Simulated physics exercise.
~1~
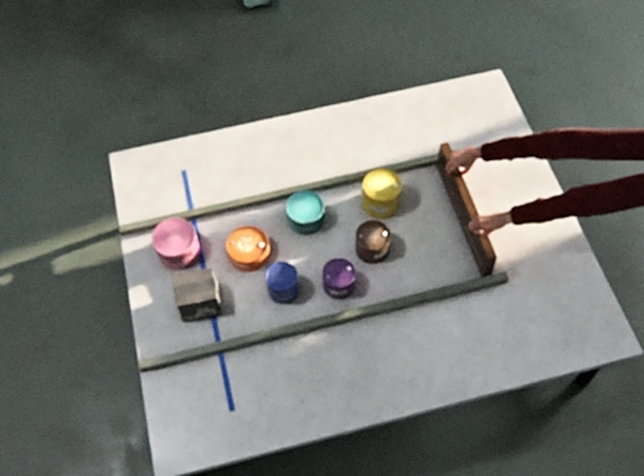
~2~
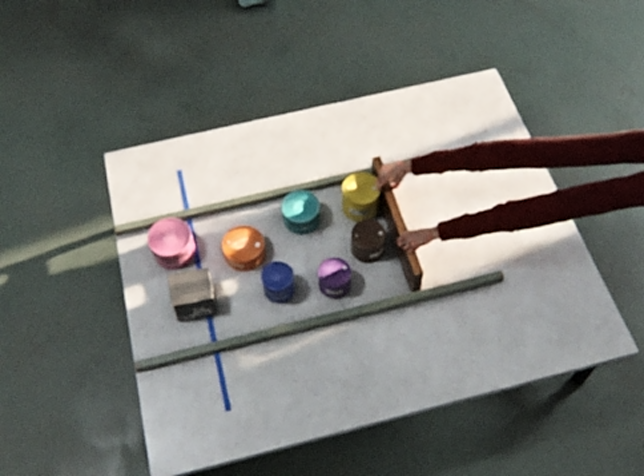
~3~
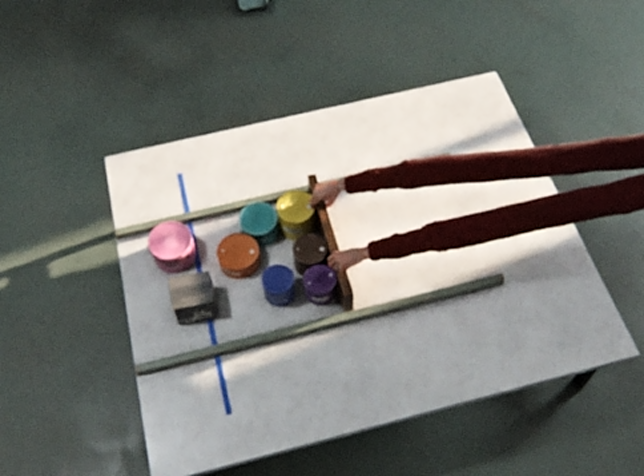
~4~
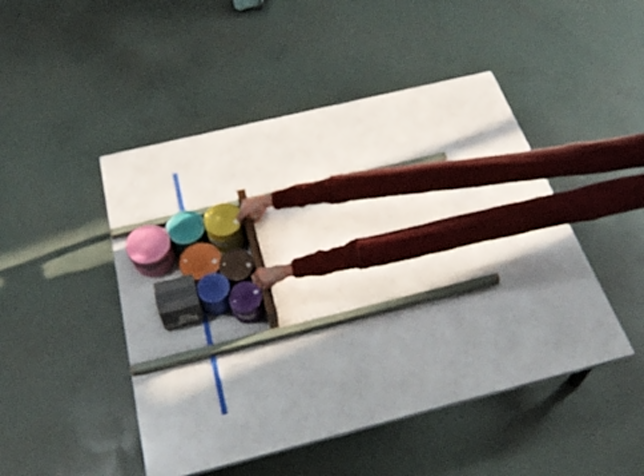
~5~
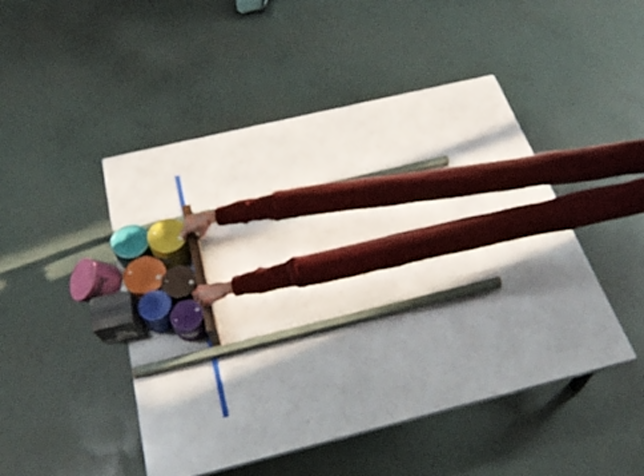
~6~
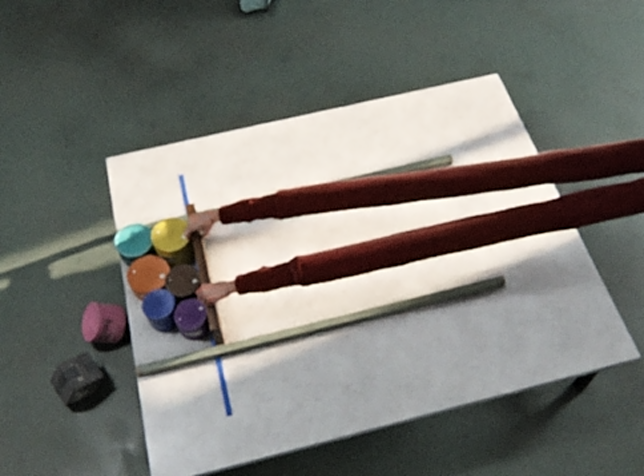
Two hands pushing a plank left between battens, bunching colourful tubs together until a pink pail and grey block fall off.
